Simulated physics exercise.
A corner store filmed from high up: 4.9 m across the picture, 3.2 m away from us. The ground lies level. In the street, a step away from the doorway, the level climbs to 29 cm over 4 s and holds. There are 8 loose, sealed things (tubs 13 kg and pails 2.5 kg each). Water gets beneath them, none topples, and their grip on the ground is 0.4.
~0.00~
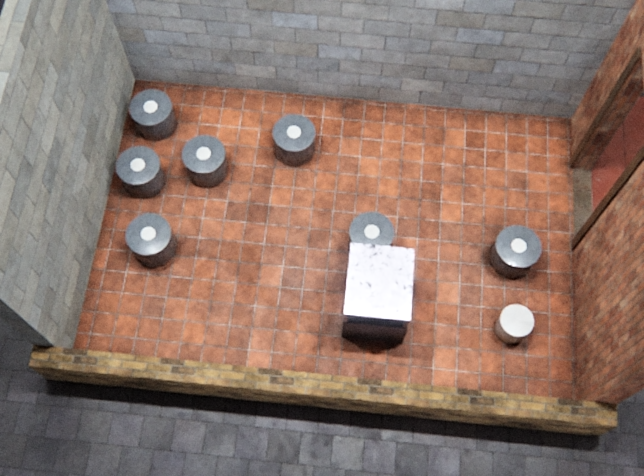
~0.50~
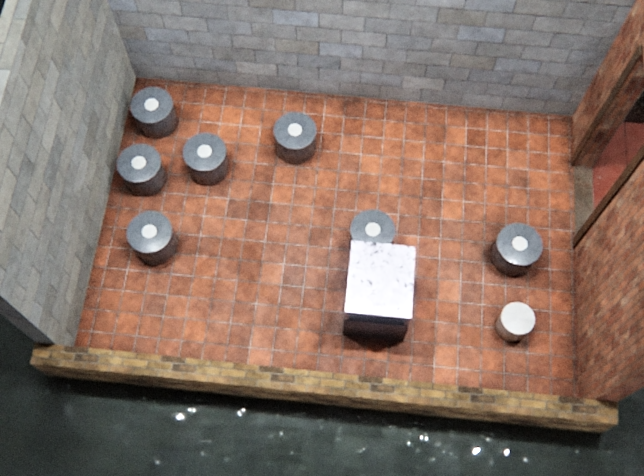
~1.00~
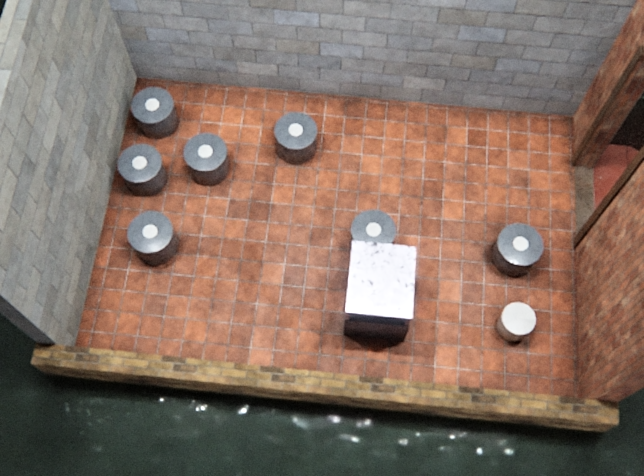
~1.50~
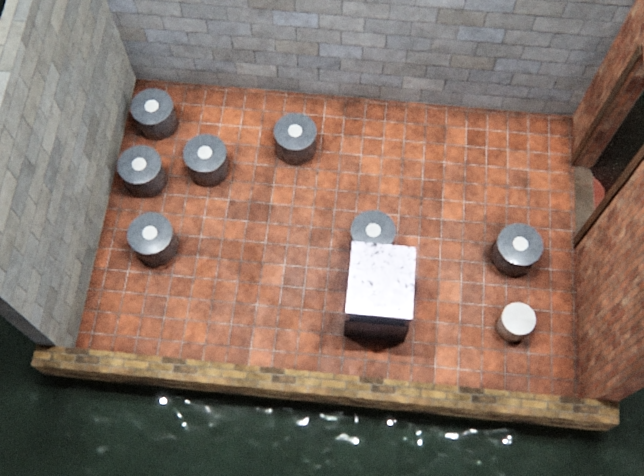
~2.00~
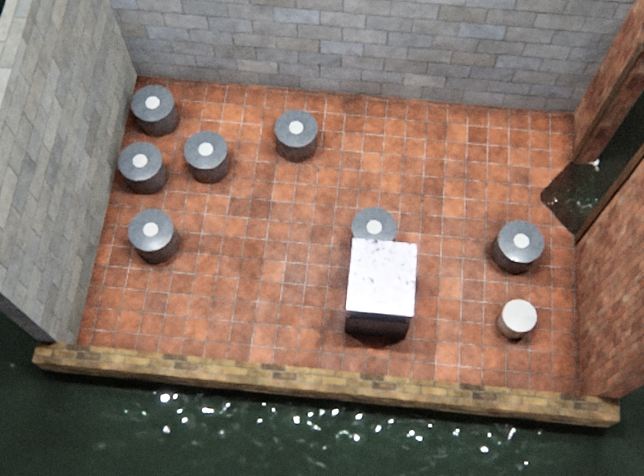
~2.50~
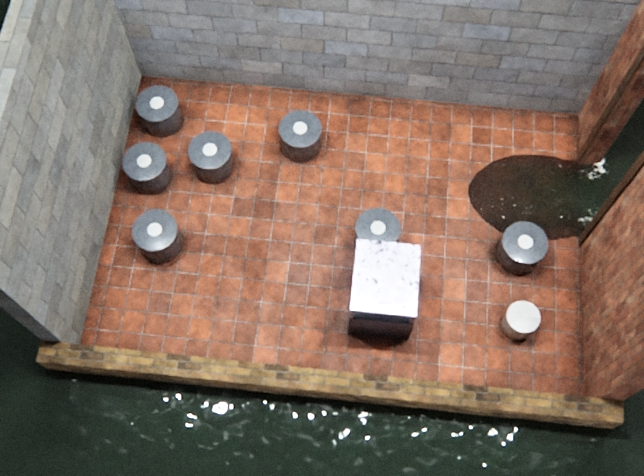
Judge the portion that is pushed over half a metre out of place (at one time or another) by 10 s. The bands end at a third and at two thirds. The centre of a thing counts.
It is two thirds or more.
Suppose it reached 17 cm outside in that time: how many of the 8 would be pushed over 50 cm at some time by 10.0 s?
In that case 0 of them.
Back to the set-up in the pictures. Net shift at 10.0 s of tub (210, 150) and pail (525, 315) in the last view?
In that order: 140 cm, 30 cm.
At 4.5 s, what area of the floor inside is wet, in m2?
About 7.0 m2.
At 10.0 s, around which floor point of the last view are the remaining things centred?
Around (263, 276).
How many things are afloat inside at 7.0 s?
4 of them.
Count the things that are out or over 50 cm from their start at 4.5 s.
By then 0.
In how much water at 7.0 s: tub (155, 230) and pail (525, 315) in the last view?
Roughly 5 and 2 cm.
After 3.5 s 0 of 8 are over 50 cm from their spots; 0 afloat.
After 4.5 s 0 of 8 are over 50 cm from their spots; 0 afloat.
After 7.0 s 2 of 8 are over 50 cm from their spots; 4 afloat.
After 10.0 s 6 of 8 are over 50 cm from their spots, and 6 have been at some point; 7 afloat.
